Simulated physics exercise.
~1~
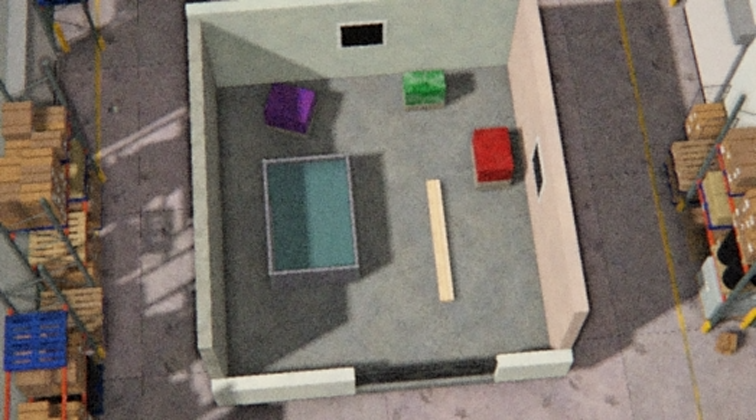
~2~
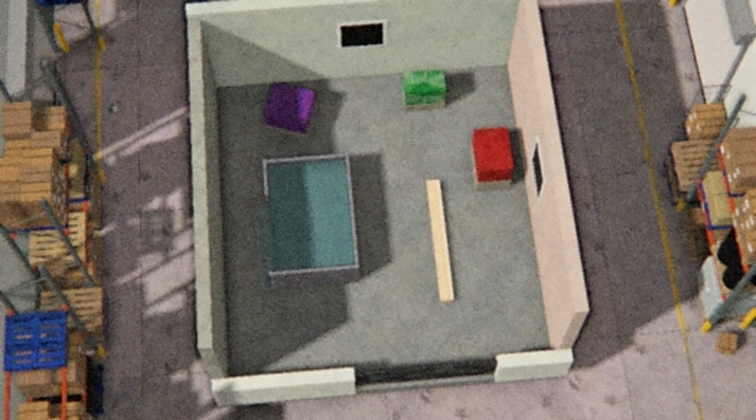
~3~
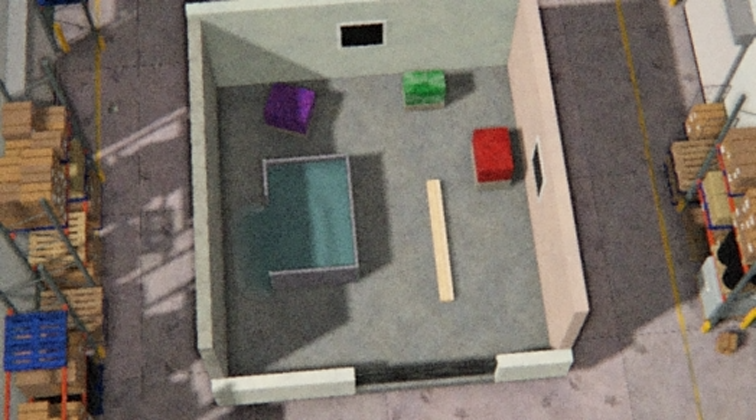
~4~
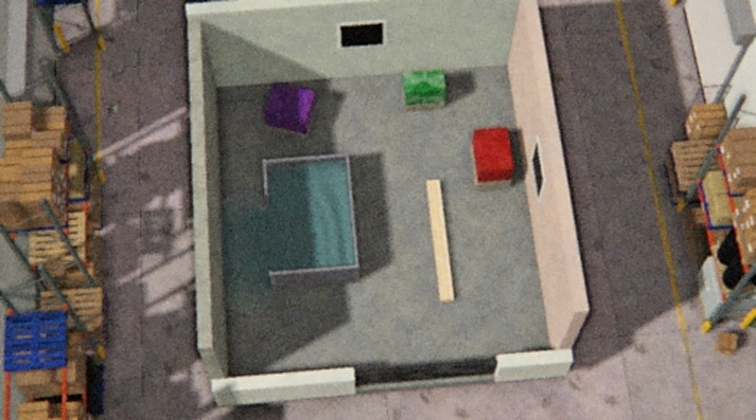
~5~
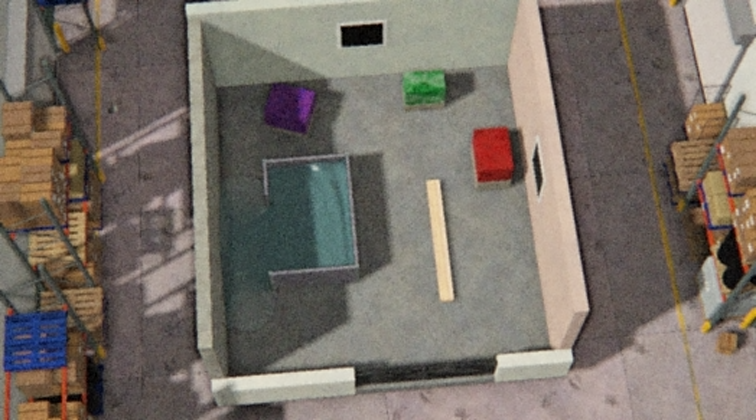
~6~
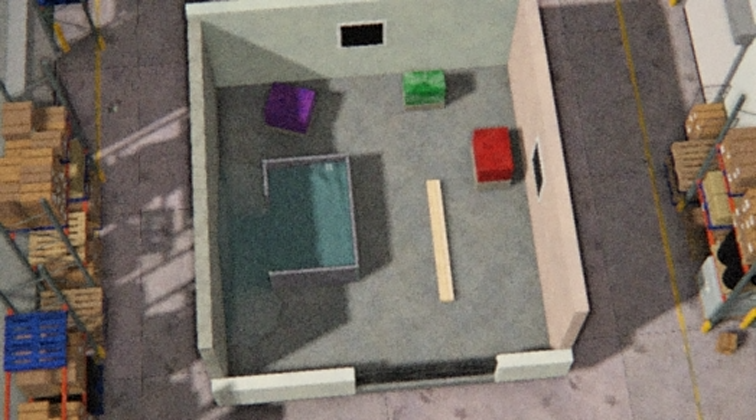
In a warehouse bay, a low-walled enclosure holds purple, green and red blocks, a pale plank and a tank of still water; the tank's left side opens and water pours out leftward, spreading across the grey floor.
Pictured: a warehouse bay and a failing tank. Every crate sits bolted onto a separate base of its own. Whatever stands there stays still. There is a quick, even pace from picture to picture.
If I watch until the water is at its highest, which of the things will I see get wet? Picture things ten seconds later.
You would see this: The red crate keeps dry; the green crate keeps dry; the purple crate gets wet.
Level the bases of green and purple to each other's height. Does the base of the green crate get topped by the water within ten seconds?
As for the green crate, it stays clear.
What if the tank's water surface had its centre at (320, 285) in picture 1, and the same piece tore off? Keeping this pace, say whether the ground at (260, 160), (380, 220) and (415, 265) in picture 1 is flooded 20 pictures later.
Results in order - swamped, left untouched, left untouched.
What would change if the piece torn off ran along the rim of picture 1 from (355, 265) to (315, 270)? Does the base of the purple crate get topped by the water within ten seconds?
Looking at it, the purple crate is left untouched.
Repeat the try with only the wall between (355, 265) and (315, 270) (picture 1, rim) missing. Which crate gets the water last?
It's the green crate.
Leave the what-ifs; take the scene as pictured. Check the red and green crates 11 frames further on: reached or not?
Red crate dry; green crate dry.
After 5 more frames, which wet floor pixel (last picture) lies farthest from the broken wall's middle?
Estimated pixel: (217, 93).
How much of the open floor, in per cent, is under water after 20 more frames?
About 65 in a hundred.
A moment on, water covers 20 % of the floor; the red crate not reached, the green crate not reached, the purple crate water round its plinth.
Next, water covers 30 % of the floor; the red crate not reached, the green crate not reached, the purple crate water round its plinth.
Then, water covers 65 % of the floor; the red crate not reached, the green crate water round its plinth, the purple crate water round its plinth.
Later, water covers 90 % of the floor; the red crate water round its plinth, the green crate water round its plinth, the purple crate water round its plinth.
In the end, water covers 100 % of the floor; the red crate stayed above the water, the green crate stayed above the water, the purple crate was topped.
